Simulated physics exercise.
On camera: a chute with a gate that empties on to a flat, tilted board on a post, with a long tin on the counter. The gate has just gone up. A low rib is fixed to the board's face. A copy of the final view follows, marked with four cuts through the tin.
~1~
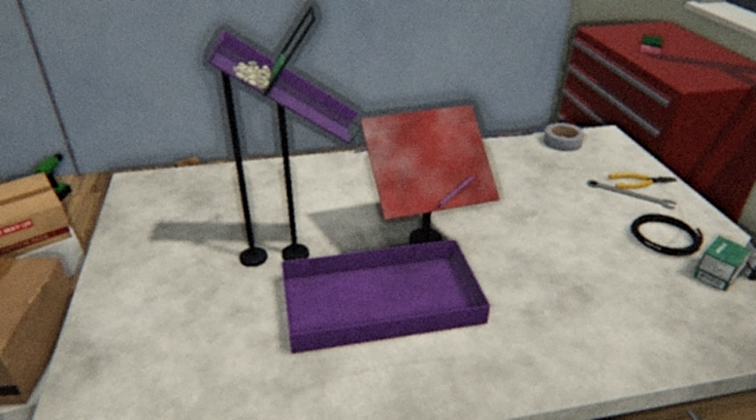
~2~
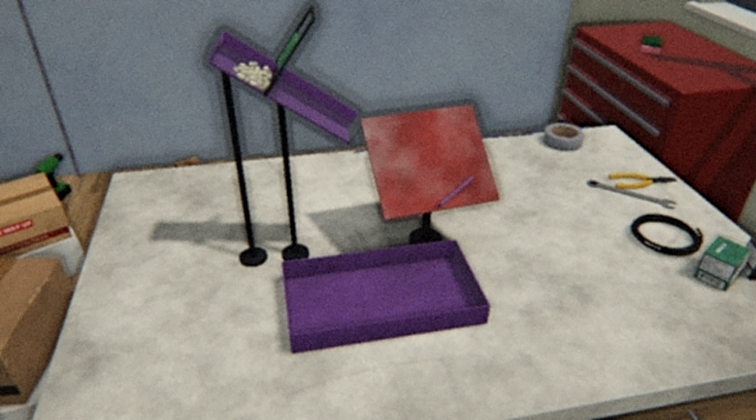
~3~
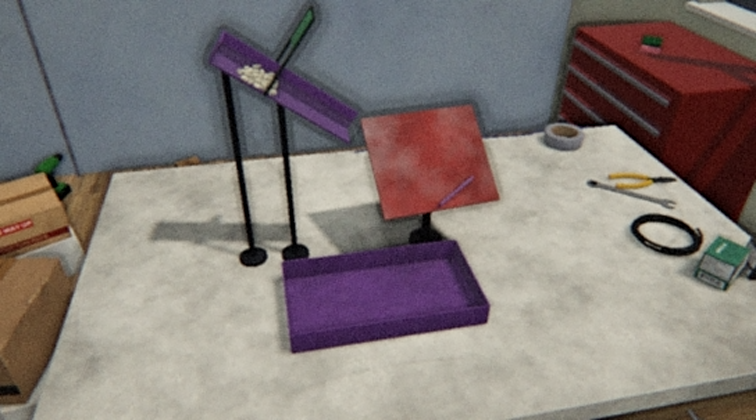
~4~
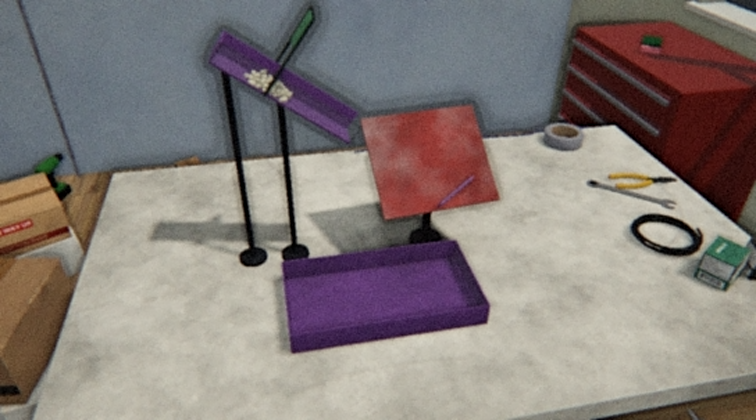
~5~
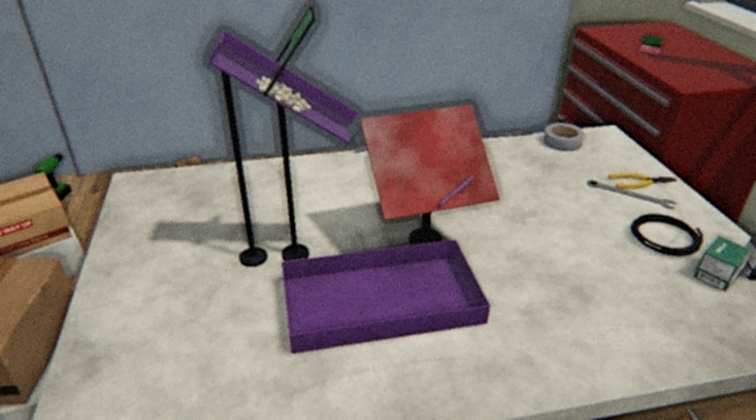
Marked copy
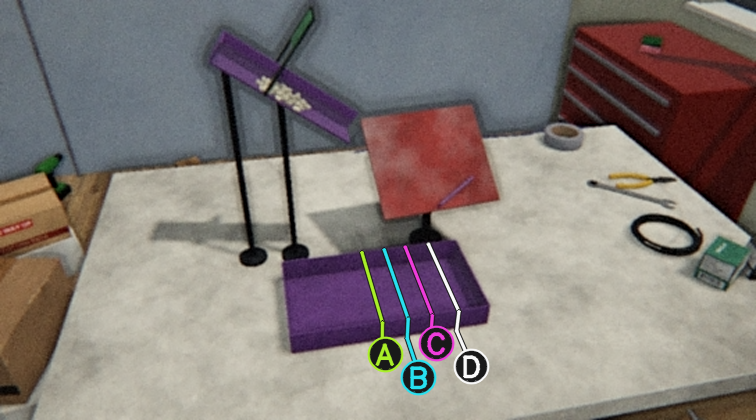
On a pale workbench, a heap of white beans sits high in a sloping purple chute on black posts, near a tilted red board and an empty purple tin. With the green gate raised, the beans begin to slide down to the right, pass beneath it, and spread out partway along the chute.
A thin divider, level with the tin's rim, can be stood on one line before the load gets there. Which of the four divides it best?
Line D.
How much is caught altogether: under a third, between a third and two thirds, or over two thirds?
About that: Over two thirds.
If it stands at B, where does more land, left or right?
The right side.
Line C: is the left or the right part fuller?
The right side.
On the marked copy, line A crosses the front rim at (382, 321); line B crosses the front rim at (407, 318); line C crosses the front rim at (432, 314); line D crosses the front rim at (458, 310).
With A, of what is caught, none on the left of the divider, all on the right.
With B, of what is caught, none on the left of the divider, all on the right.
With C, of what is caught, a stray few on the left of the divider, nearly all on the right.
With D, of what is caught, about a third on the left of the divider, about two thirds on the right.
